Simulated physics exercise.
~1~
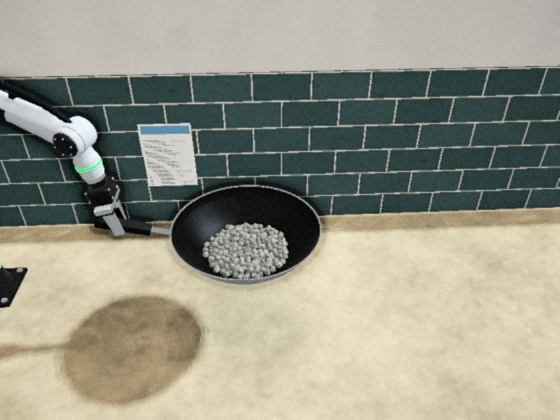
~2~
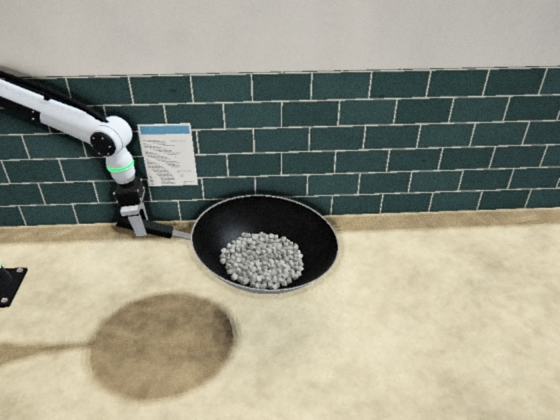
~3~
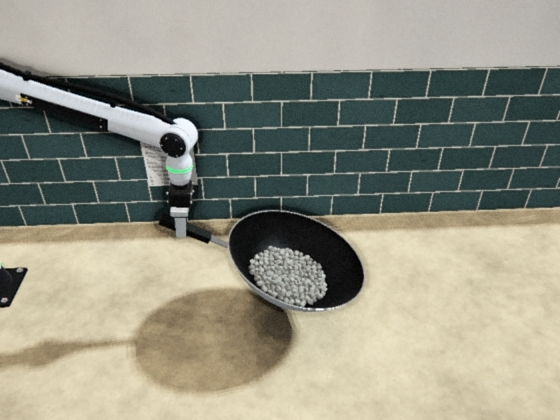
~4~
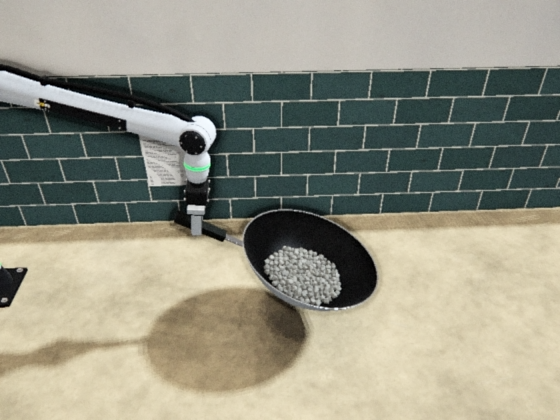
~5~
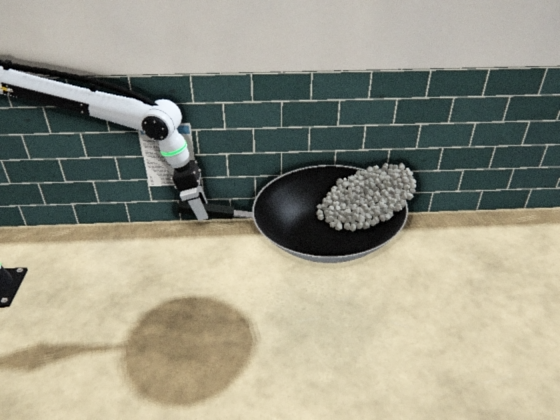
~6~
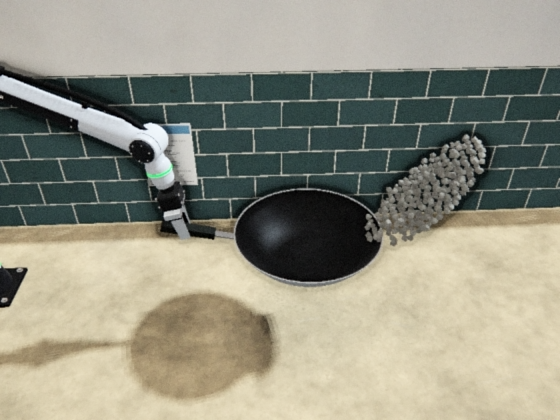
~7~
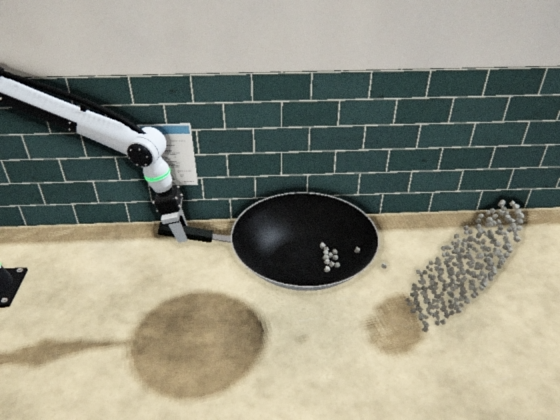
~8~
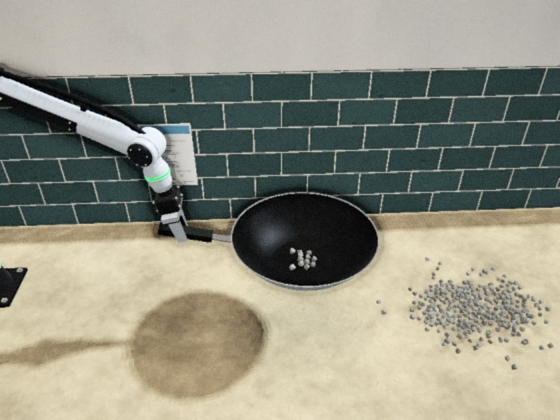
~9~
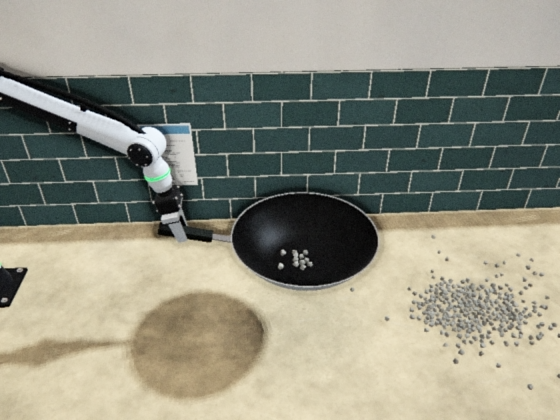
Robot arm swinging a black wok rightward, then jerking it back, flinging most grey pebbles onto the counter, few remaining inside.
